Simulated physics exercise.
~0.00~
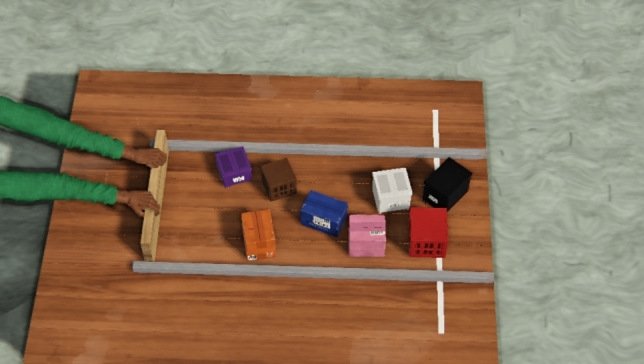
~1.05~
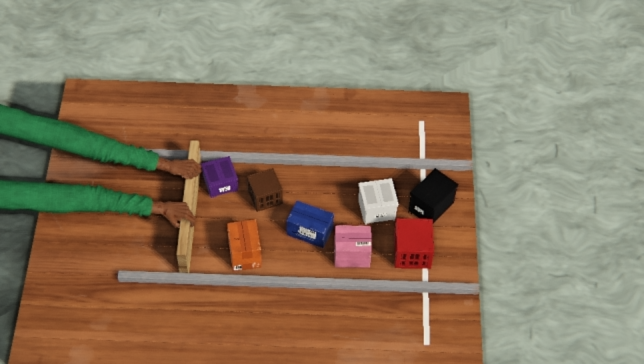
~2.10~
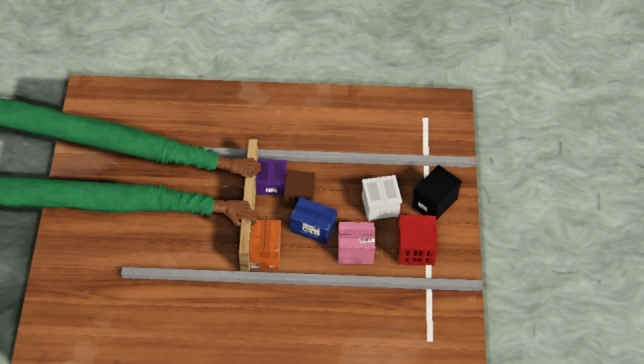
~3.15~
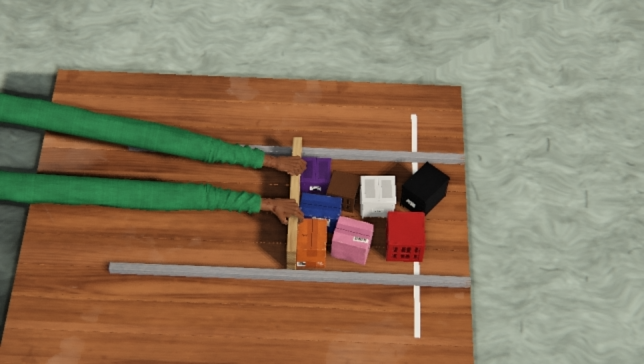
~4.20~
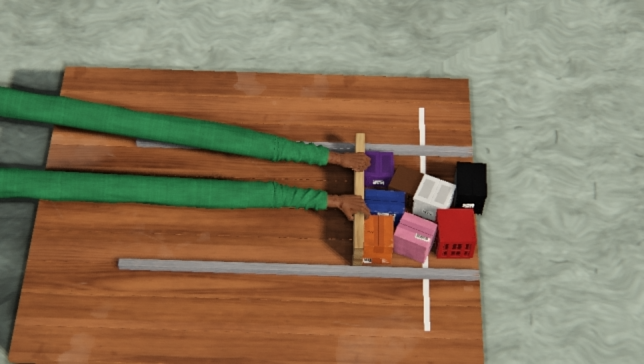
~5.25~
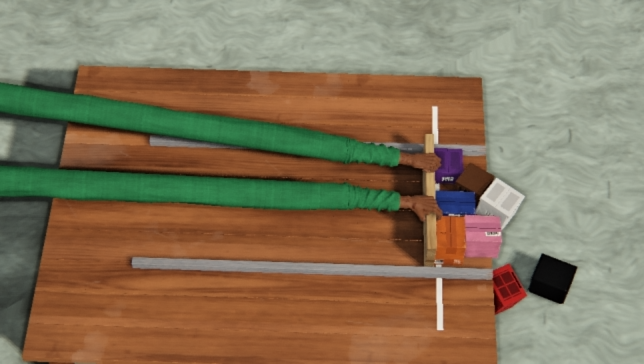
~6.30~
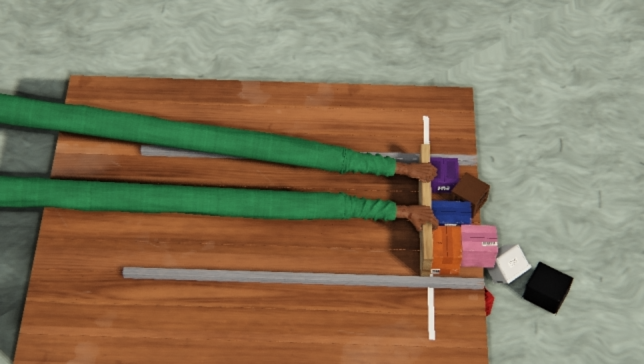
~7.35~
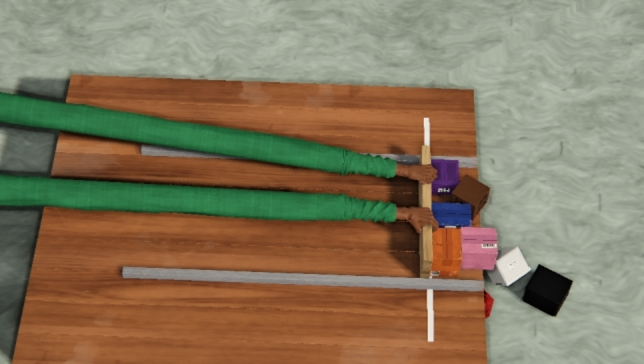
Two green-sleeved arms push a plank rightward, shoving colourful packages together until three fall off.
